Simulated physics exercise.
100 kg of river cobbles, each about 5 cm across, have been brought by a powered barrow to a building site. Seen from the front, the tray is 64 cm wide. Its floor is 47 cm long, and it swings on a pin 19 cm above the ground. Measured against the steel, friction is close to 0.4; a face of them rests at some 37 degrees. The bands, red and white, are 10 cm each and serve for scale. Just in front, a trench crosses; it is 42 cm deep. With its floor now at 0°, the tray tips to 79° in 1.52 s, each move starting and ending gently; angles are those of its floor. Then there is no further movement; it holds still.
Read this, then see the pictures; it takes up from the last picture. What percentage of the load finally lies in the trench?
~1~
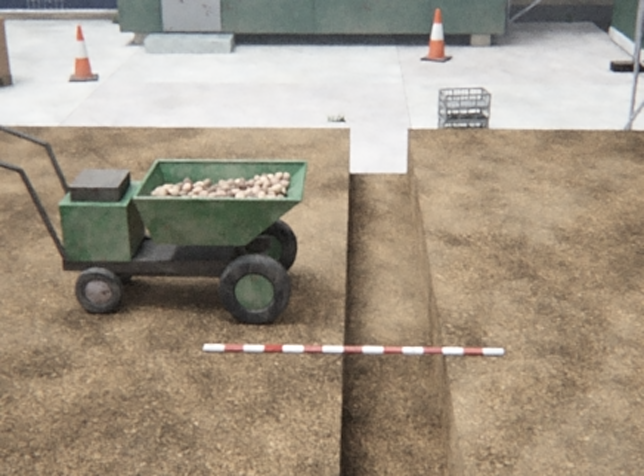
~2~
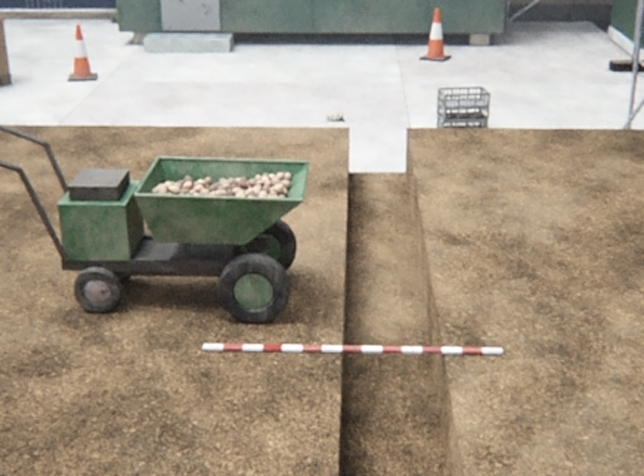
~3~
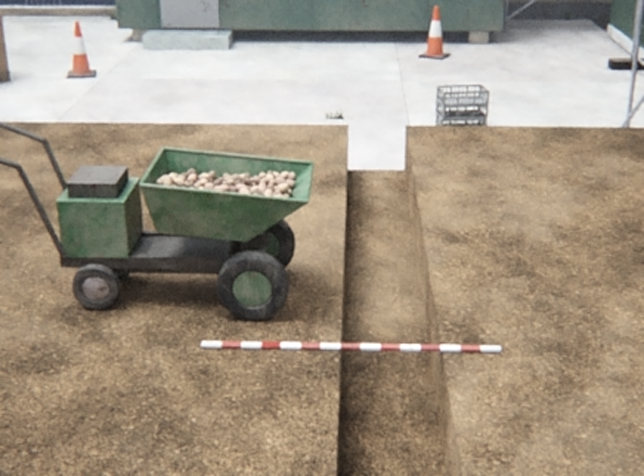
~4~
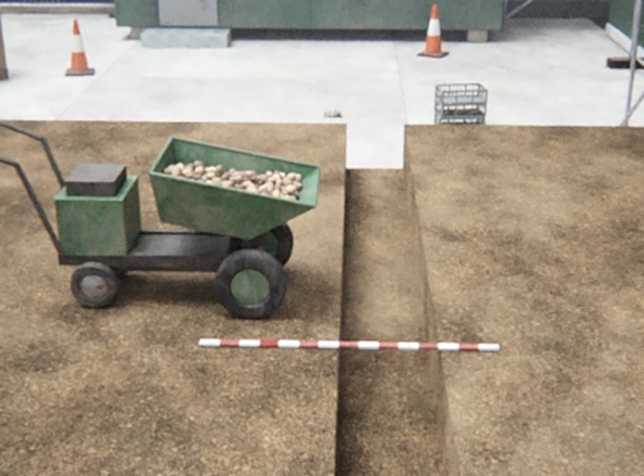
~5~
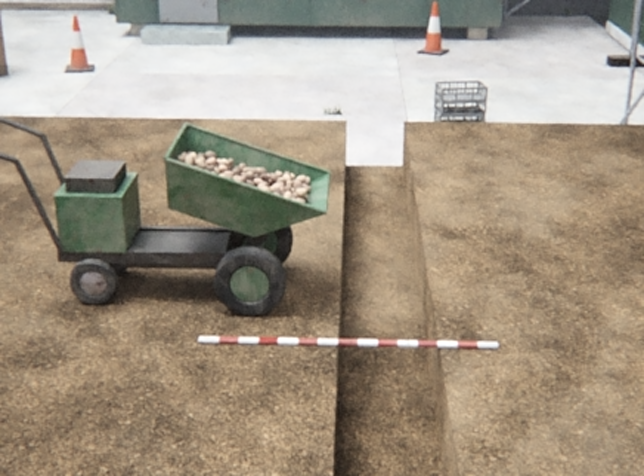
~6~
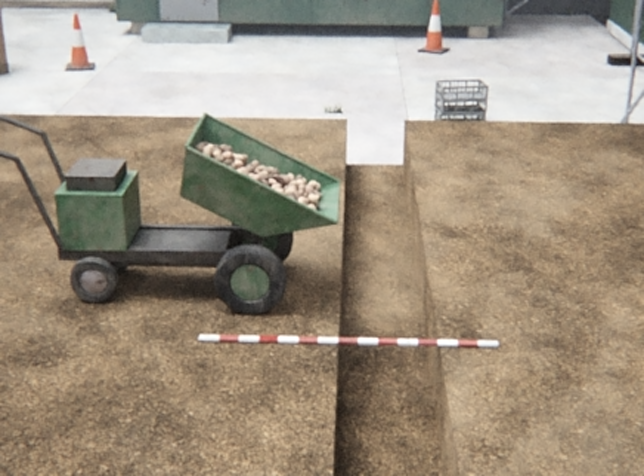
About 100 per cent.
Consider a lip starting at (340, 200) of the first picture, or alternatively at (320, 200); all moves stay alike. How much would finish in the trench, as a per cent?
Close to 90 percent in the first case, 100 percent in the second.
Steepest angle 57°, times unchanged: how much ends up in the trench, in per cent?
Then close to 100 per cent.
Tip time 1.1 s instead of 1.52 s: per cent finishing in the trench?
Close to 100 percent, then.
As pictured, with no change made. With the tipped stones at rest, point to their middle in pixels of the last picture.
Roughly at pixel (396, 348).
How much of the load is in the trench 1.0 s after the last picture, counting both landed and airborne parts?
Close to 85 per cent has got there by then.
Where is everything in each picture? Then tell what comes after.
In the first frame, the tray is at 0°, its lip at (301, 200); the top of the load is at (264, 182).
In the second frame, the tray is at 1°, its lip at (303, 201); the top of the load is at (248, 183).
In the third frame, the tray is at 5°, its lip at (308, 202); the top of the load is at (193, 180).
In the fourth frame, lip at (316, 206), floor tilted 11°, highest stones at (185, 171).
In the fifth frame, lip at (326, 213), floor tilted 19°, highest stones at (194, 159).
In the sixth frame, the tray is at 27°, its lip at (338, 223); the top of the load is at (207, 150).
Then, 0.5 s after the last picture the floor is at 67°, 98 % in the tray, 2 % in the trench; the foremost stones are at (375, 273).
Then, 1.0 s after the last picture the floor is at 79°, 13 % in the tray, 87 % in the trench; the foremost stones are at (423, 336).
Then, 1.4 s after the last picture the floor is at 79°, 0 % in the tray, 100 % in the trench; the foremost stones are at (423, 337).
Then, 3.3 s after the last picture the floor is at 79°, 0 % in the tray, 100 % in the trench; the foremost stones are at (423, 338).
